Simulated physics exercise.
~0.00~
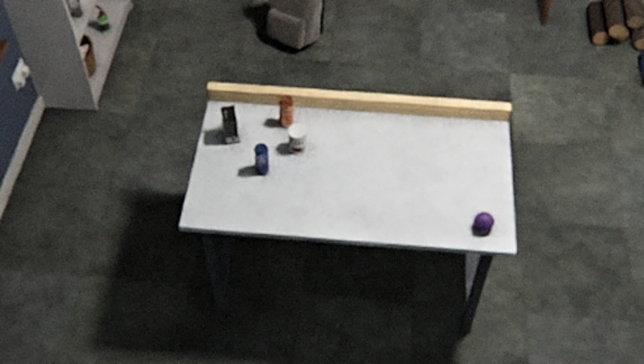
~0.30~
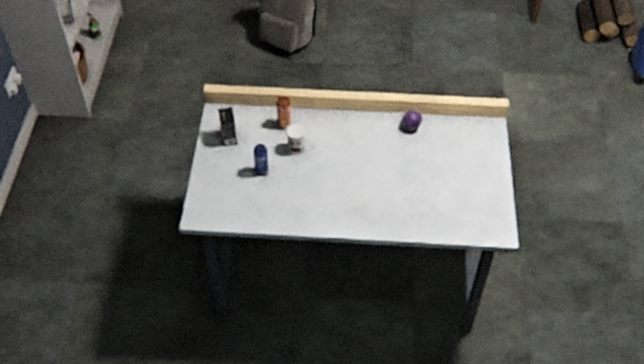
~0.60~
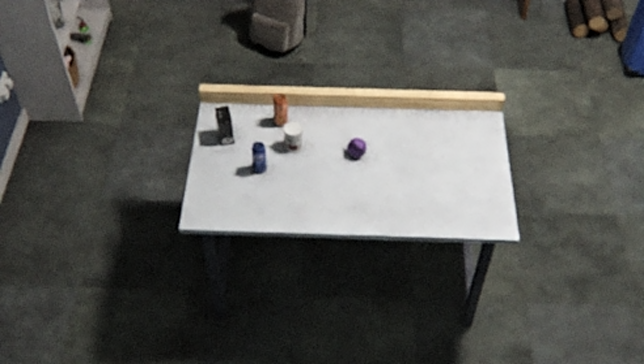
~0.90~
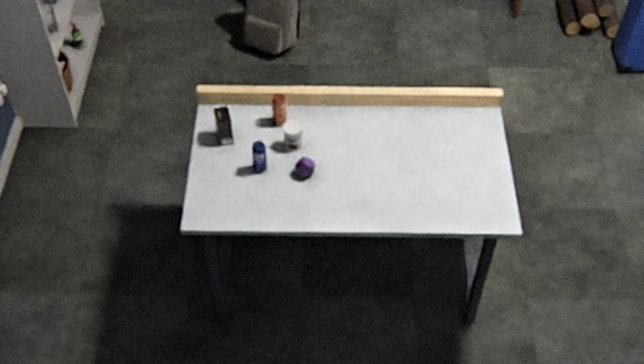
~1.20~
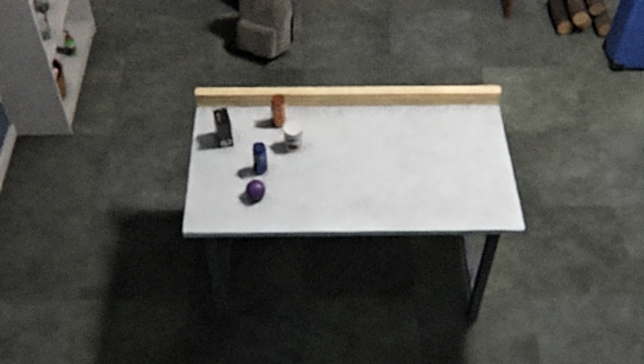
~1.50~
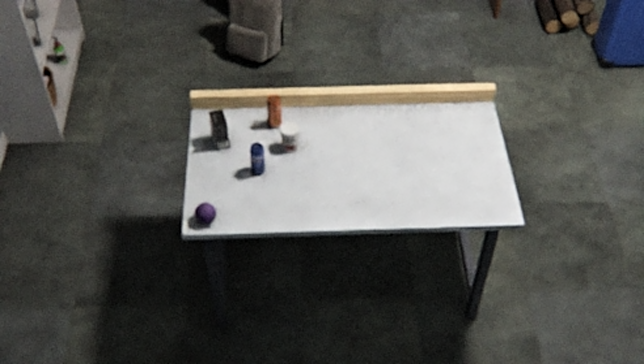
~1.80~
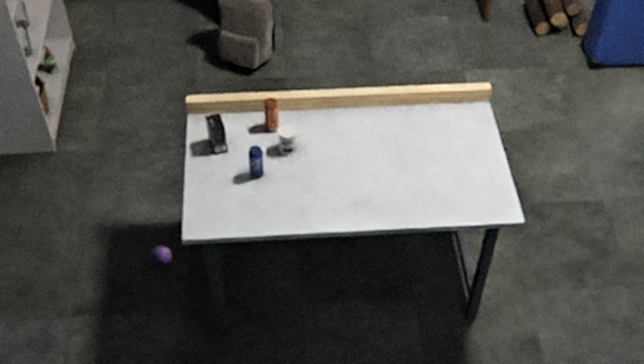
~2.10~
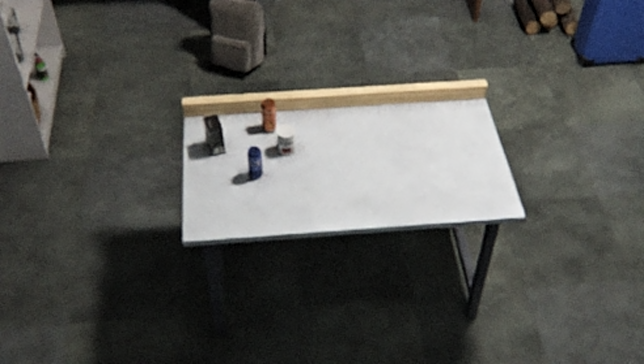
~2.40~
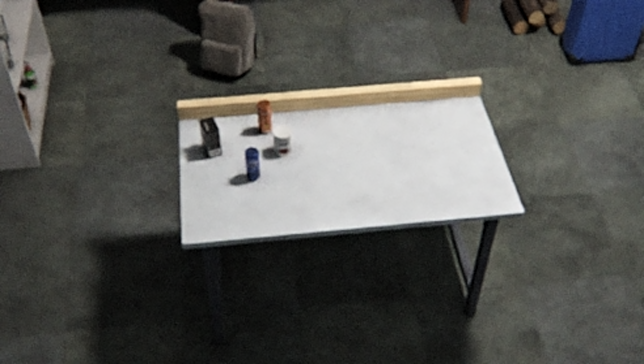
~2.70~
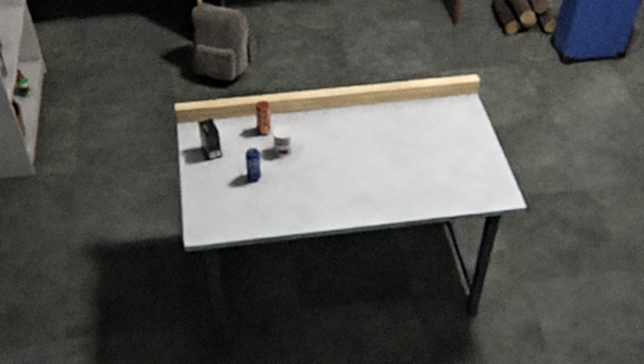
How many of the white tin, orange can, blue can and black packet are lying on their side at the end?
None of them are lying on their side; the tin, both cans and the packet are all still upright on the table.
